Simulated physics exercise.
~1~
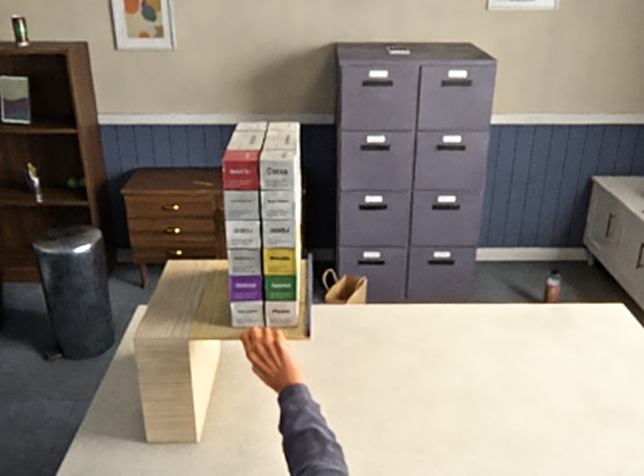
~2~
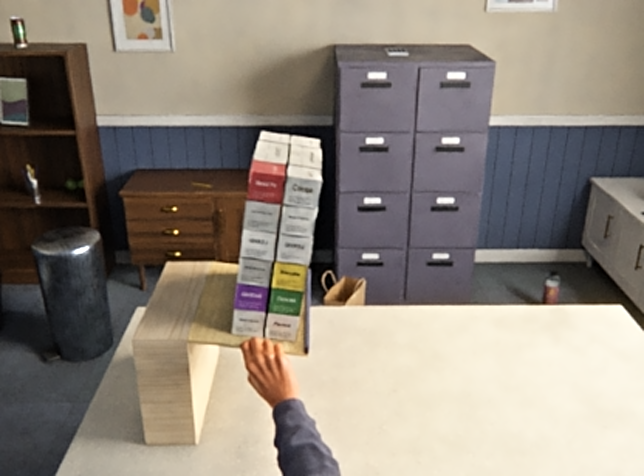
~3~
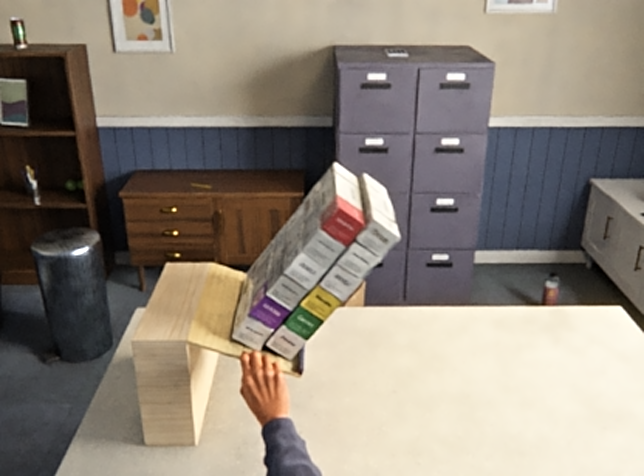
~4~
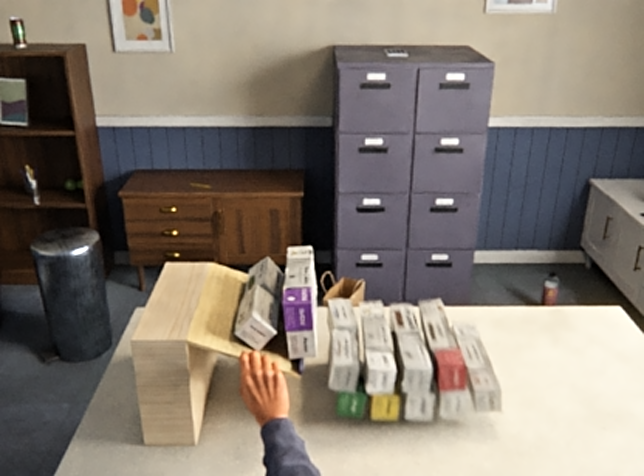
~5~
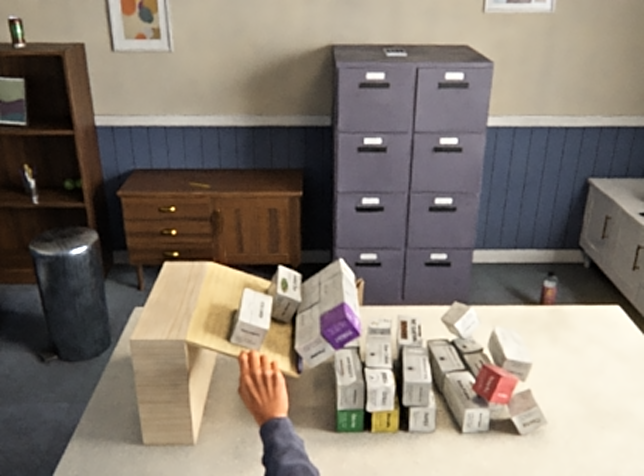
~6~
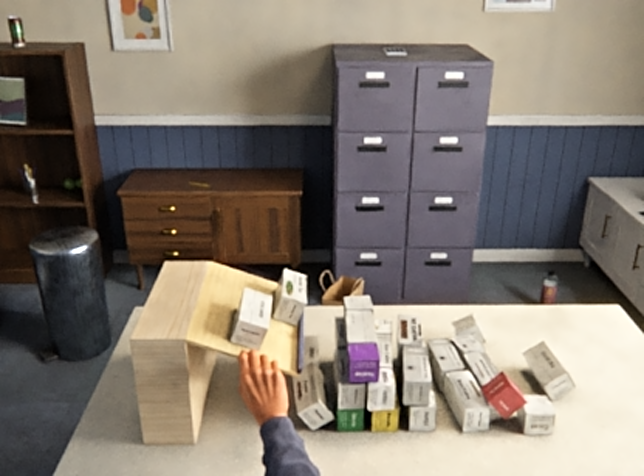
In an office, a hand lowers a hinged tray and most stacked packets topple off rightward.
